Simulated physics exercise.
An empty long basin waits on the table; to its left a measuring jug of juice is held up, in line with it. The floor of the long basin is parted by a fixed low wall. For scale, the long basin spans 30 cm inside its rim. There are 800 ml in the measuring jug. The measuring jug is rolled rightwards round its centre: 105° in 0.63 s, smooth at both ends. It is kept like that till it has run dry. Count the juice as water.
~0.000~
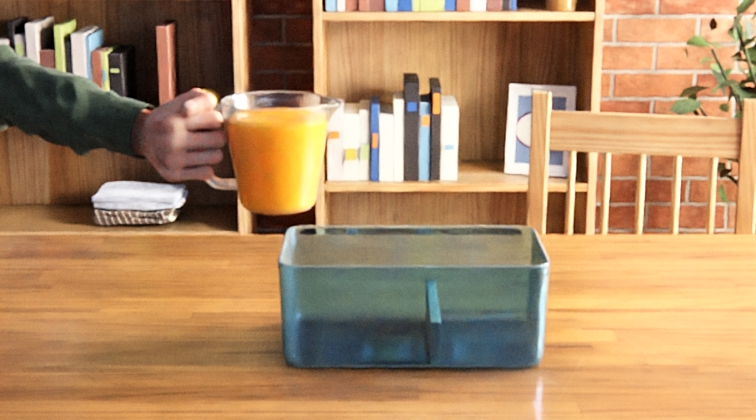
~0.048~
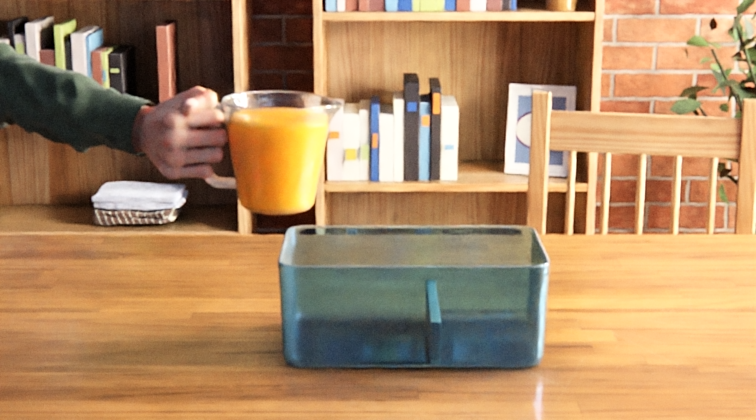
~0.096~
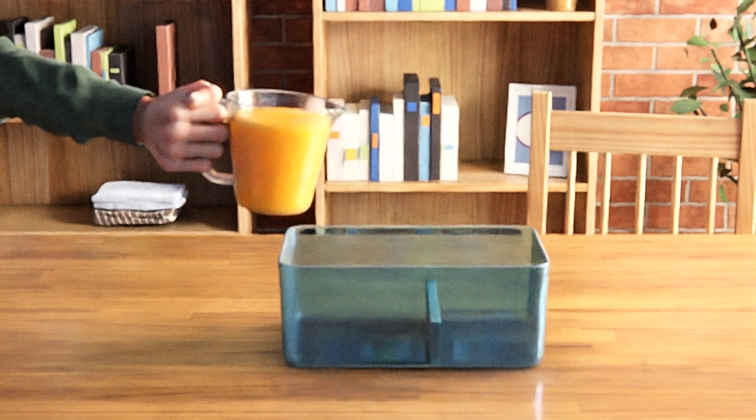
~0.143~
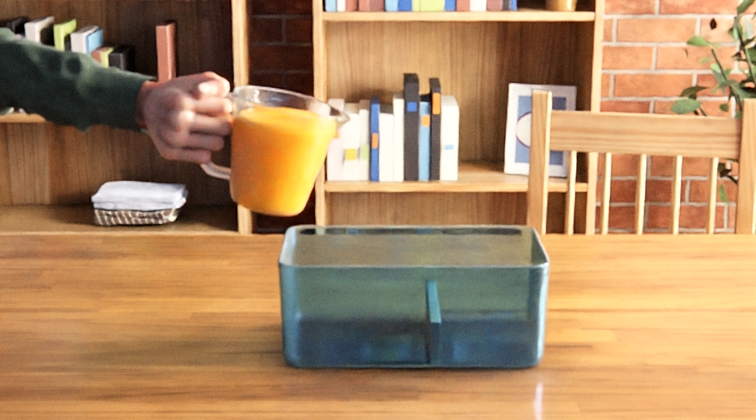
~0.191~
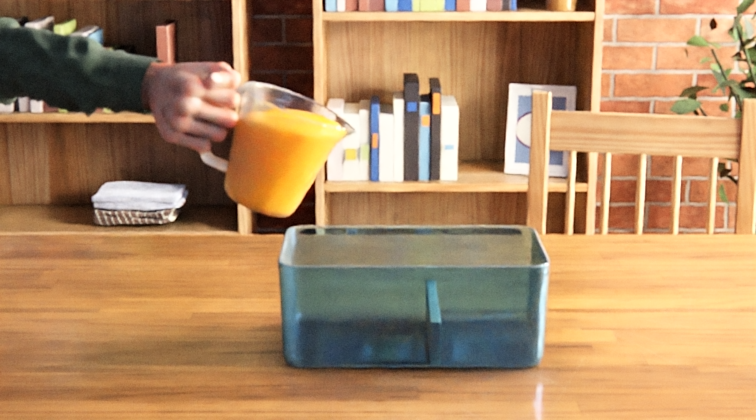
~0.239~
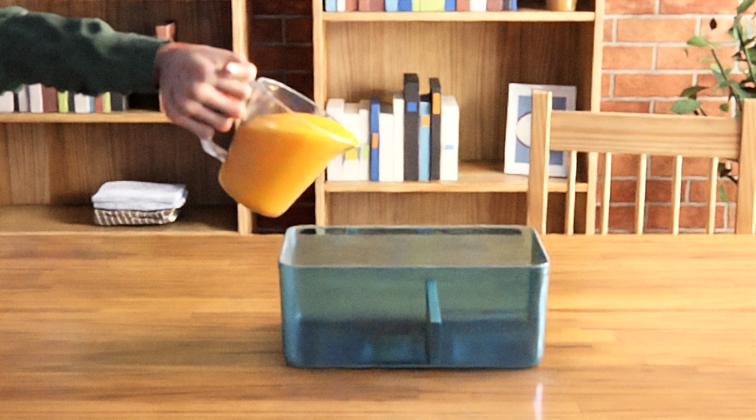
Above a wooden table, a hand tilts a jug of orange liquid to the right.
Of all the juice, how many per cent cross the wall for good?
Roughly 6 per cent is past the wall.
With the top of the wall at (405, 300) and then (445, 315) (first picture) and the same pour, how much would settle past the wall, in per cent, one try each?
First 20, then 15 per cent.
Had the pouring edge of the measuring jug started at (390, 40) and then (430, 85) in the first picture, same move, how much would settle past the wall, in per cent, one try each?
First 70, then 85 per cent.
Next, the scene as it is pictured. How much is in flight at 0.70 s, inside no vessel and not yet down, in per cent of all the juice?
Some 10 per cent.
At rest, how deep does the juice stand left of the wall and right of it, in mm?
Left about 28 mm, right about 2 mm.
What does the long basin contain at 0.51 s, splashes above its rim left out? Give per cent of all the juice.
About 32 per cent.
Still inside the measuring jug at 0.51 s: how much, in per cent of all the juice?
About 46 per cent.
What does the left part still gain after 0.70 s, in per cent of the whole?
Some 10 per cent.
After 0.51 s the tilt is 95° and 47 per cent is still to pour, 33 is left of the wall and 0 right of it.
After 0.70 s the tilt is 105° and 8 per cent is still to pour, 81 is left of the wall and 1 right of it.
After 0.91 s the tilt is 105° and 0 per cent is still to pour, 90 is left of the wall and 6 right of it.
After 1.13 s the tilt is 105° and 0 per cent is still to pour, 91 is left of the wall and 6 right of it.
In the end 91 per cent lies left of the wall, 6 right of it and 3 outside.
